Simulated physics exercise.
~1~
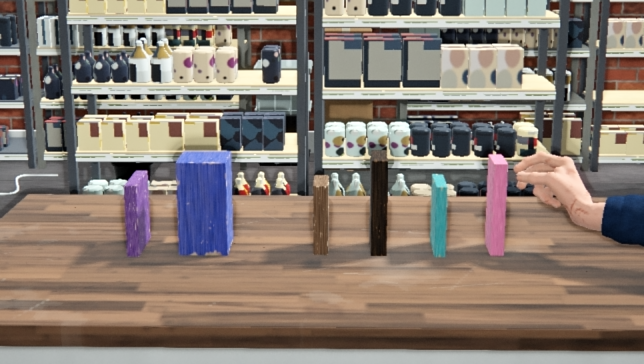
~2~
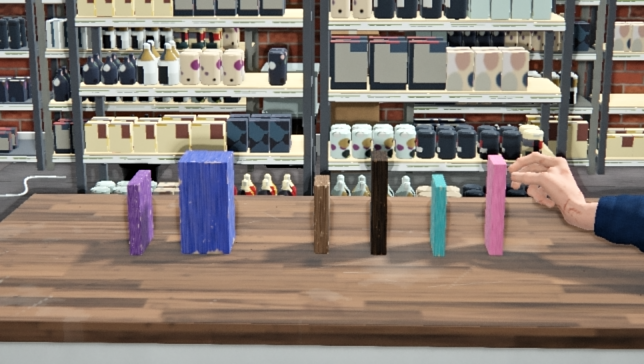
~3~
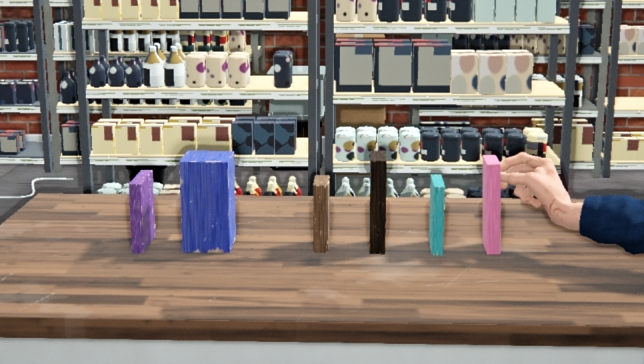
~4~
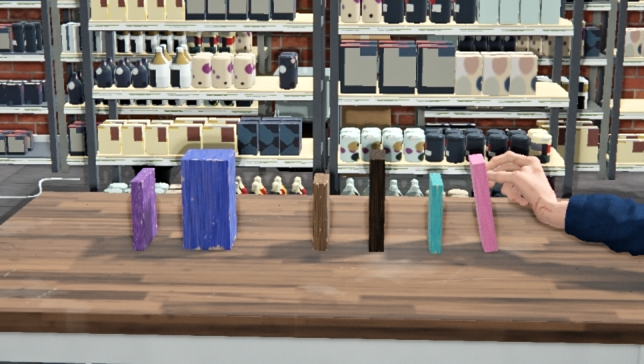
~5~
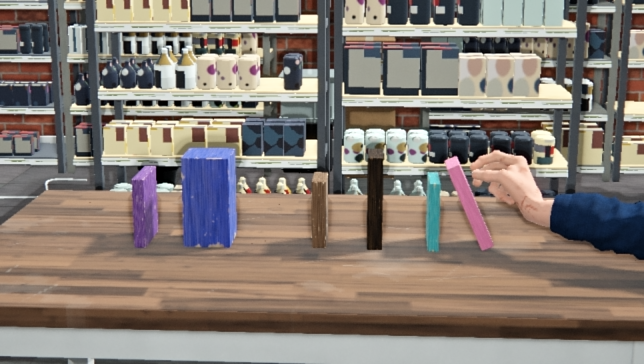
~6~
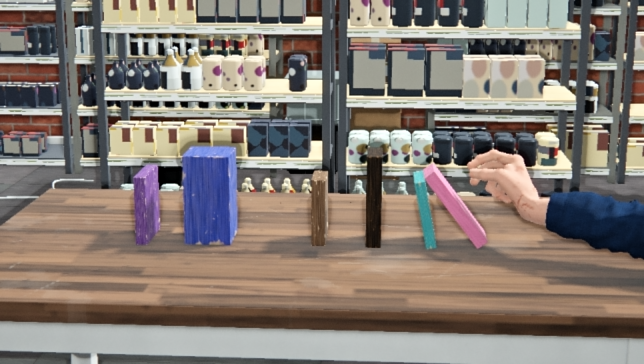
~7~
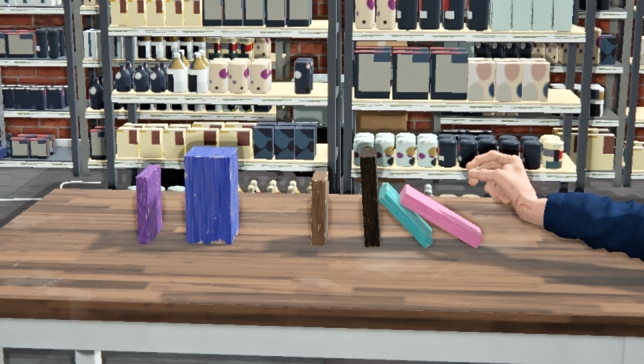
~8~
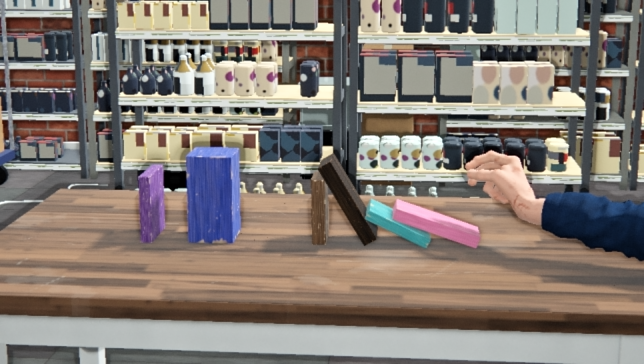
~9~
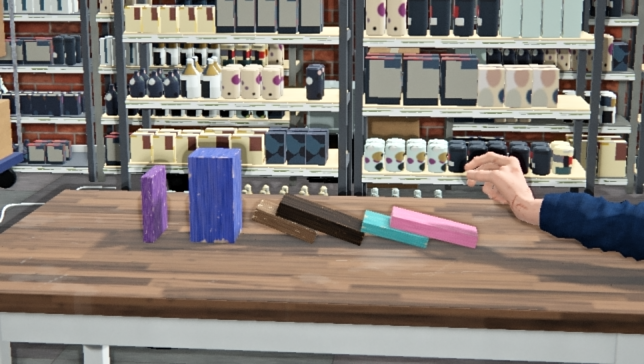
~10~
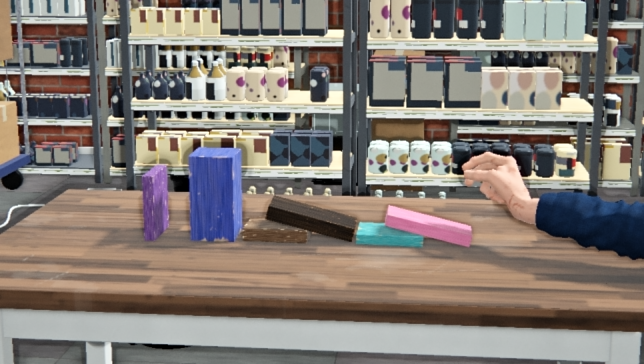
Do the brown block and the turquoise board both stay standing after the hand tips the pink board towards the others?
No, both of them topple. The turquoise board goes over under the pink board, and the brown block is knocked down by the falling black block.
